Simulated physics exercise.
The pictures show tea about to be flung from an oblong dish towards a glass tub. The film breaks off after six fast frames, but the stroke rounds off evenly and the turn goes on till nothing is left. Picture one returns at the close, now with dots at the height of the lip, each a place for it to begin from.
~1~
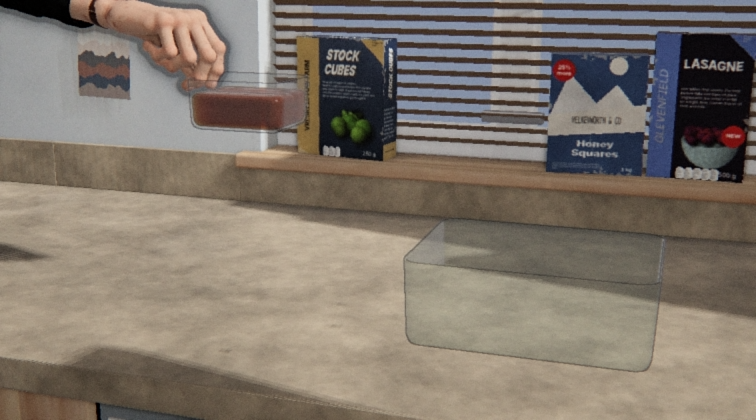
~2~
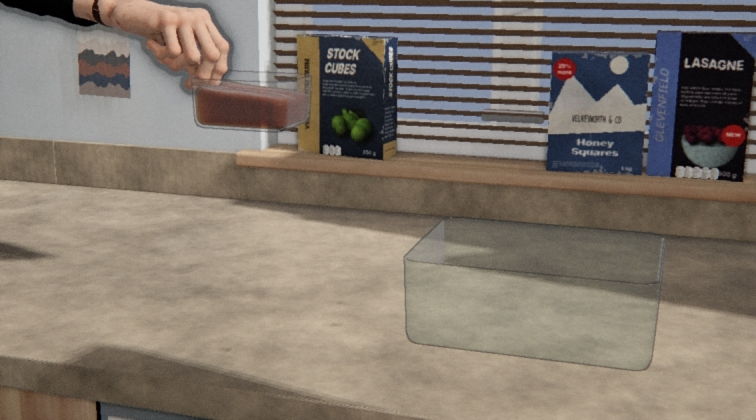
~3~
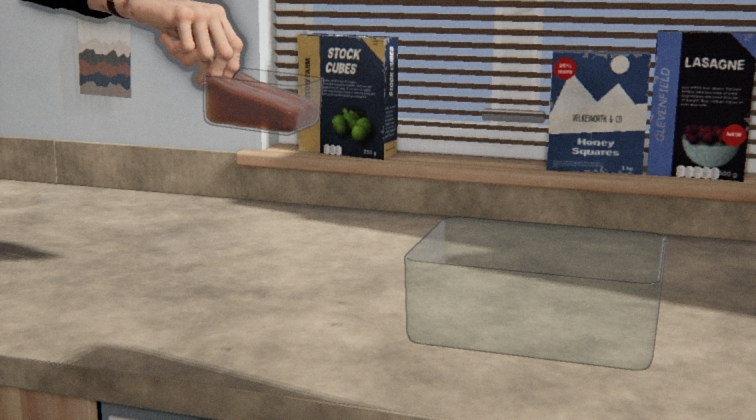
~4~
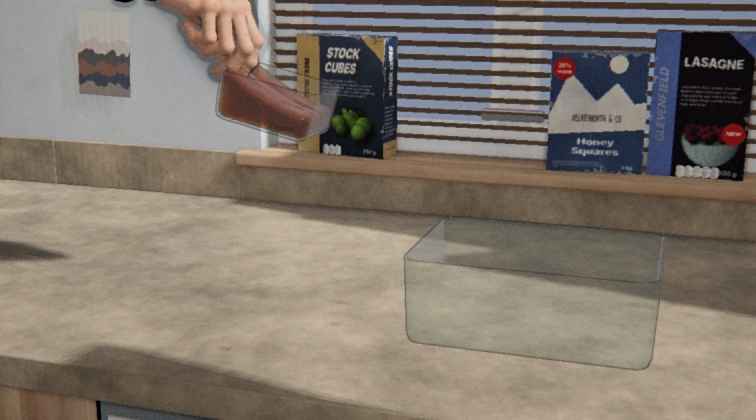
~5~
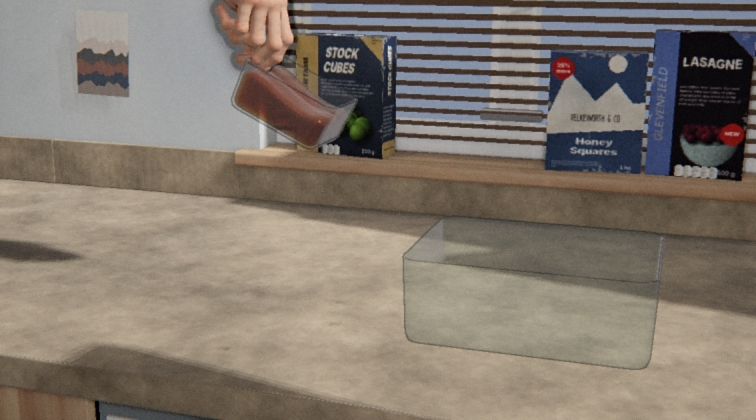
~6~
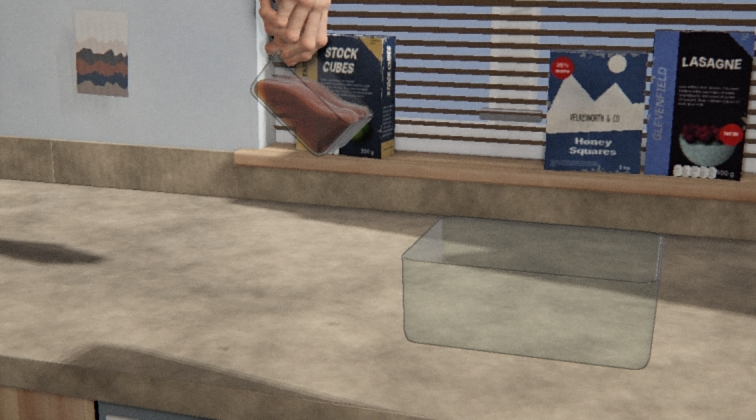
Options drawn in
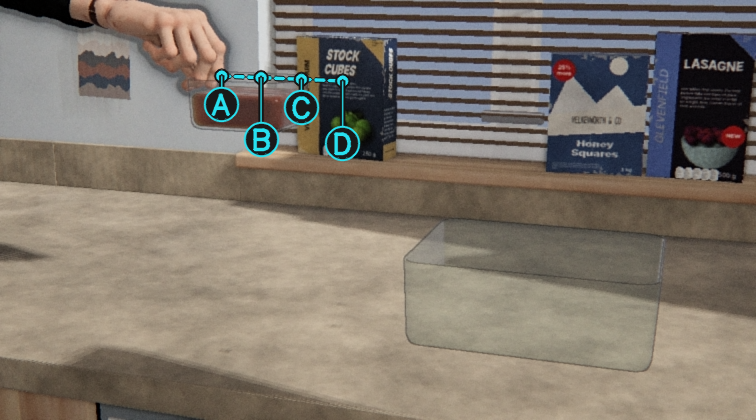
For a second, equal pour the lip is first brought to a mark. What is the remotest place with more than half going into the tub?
Choose B.
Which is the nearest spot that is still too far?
A it is.
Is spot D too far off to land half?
No, not at all.
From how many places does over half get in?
Three of the four.
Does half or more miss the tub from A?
Yes, it does.
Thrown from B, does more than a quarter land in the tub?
Yes, it does.
On the marked copy, A at (221, 76); B at (261, 77); C at (301, 79); D at (342, 81).
If A is chosen, about 17 % lands in the tub, 78 % falls short and 4 % goes beside or beyond.
If B is chosen, about 66 % lands in the tub, 28 % falls short and 6 % goes beside or beyond.
If C is chosen, about 81 % lands in the tub, 11 % falls short and 8 % goes beside or beyond.
If D is chosen, about 84 % lands in the tub, 3 % falls short and 13 % goes beside or beyond.
